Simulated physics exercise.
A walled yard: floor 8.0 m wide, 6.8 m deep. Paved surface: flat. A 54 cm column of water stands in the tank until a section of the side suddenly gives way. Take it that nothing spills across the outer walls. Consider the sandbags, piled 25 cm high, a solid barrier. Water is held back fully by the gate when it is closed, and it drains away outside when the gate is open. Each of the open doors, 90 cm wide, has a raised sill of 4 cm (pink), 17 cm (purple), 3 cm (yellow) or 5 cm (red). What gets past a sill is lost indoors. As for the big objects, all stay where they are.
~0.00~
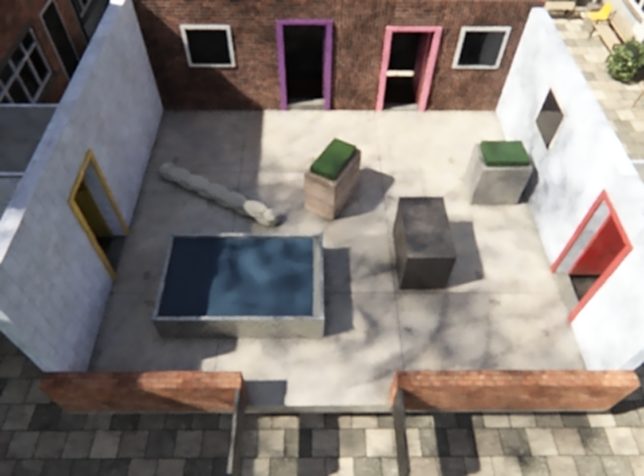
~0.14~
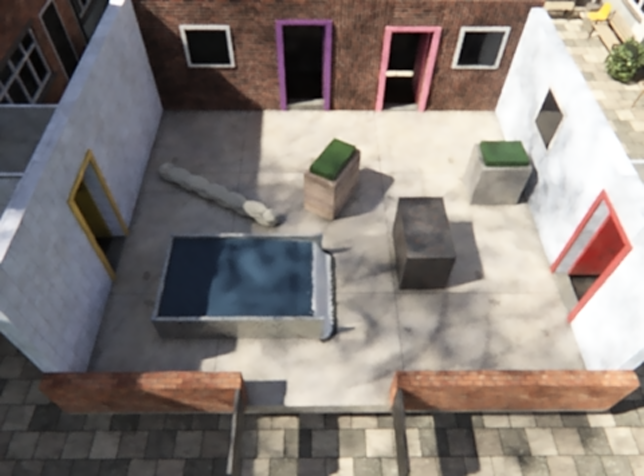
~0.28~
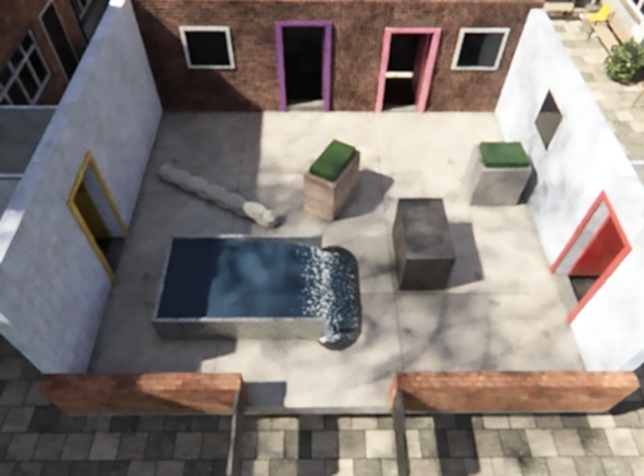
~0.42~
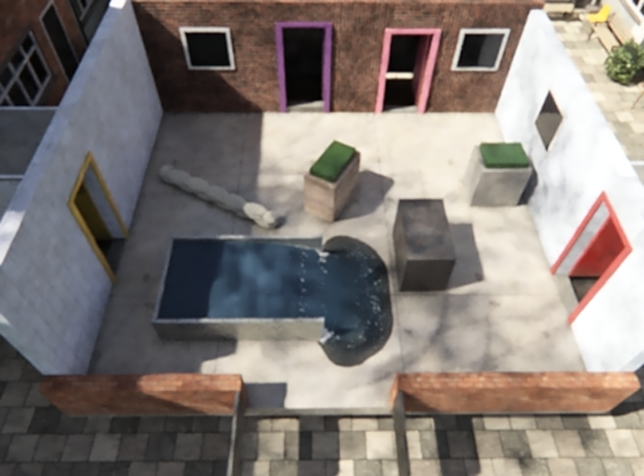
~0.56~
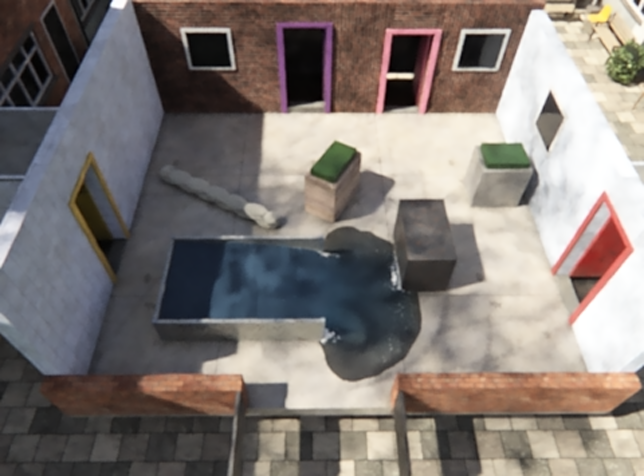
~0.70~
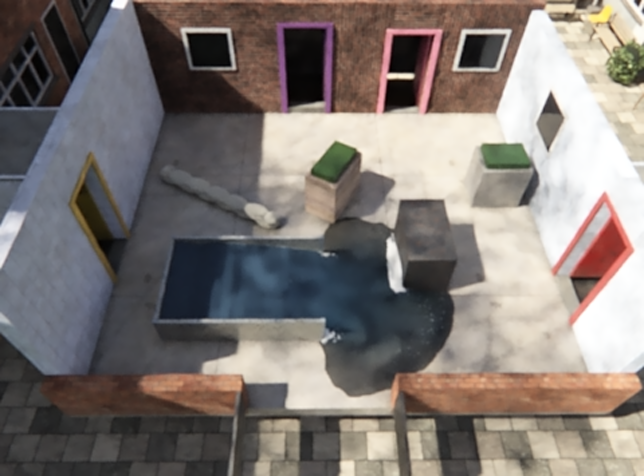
Dark blue water sits still in a rectangular tank in a walled yard, then pours out through its open right side onto the pale paving. It spreads in a rounded, widening pool, reaches the dark grey block, splashes white against its side and flows around its near end.
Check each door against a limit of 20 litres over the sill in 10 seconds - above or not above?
Result: The pink door lets in more than the cap; the purple door lets in less than the cap; the yellow door lets in less than the cap; the red door lets in more than the cap.
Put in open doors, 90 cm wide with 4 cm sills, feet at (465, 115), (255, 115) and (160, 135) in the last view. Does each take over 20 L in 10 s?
Note, doorways in listed order: Goes beyond, stays short, stays short.
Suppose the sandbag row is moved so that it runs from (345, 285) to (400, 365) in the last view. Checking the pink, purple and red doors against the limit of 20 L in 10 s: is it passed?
In that case pink gets more than allowed, purple gets no more than allowed, red gets no more than allowed.
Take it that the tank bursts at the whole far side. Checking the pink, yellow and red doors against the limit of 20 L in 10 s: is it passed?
Then pink does not exceed it, yellow exceeds it, red does not exceed it.
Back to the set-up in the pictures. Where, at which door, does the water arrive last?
It's the yellow door.
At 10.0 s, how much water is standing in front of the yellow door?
Some 1.5 cm.
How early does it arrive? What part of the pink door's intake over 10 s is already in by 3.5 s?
About 10%.
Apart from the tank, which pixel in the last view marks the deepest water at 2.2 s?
Close to pixel (591, 380).
After 1.4 s water covers 20 % of the floor and is deepest (34 cm) near (387, 284); pink door not reached, purple door not reached, yellow door not reached, red door 2 cm at the sill, 0 L in.
After 2.2 s water covers 30 % of the floor and is deepest (43 cm) near (591, 380); pink door not reached, purple door not reached, yellow door not reached, red door 10 cm at the sill, 17 L in.
After 3.5 s water covers 40 % of the floor and is deepest (29 cm) near (572, 391); pink door 10 cm at the sill, 7 L in, purple door not reached, yellow door not reached, red door 14 cm at the sill, 63 L in.
After 6.0 s water covers 55 % of the floor and is deepest (18 cm) near (532, 216); pink door 7 cm at the sill, 54 L in, purple door 3 cm at the sill, 0 L in, yellow door not reached, red door 9 cm at the sill, 115 L in.
After 10.0 s water covers 75 % of the floor and is deepest (10 cm) near (361, 202); pink door 6 cm at the sill, 86 L in, purple door 7 cm at the sill, 0 L in, yellow door 1 cm at the sill, 0 L in, red door 7 cm at the sill, 134 L in.
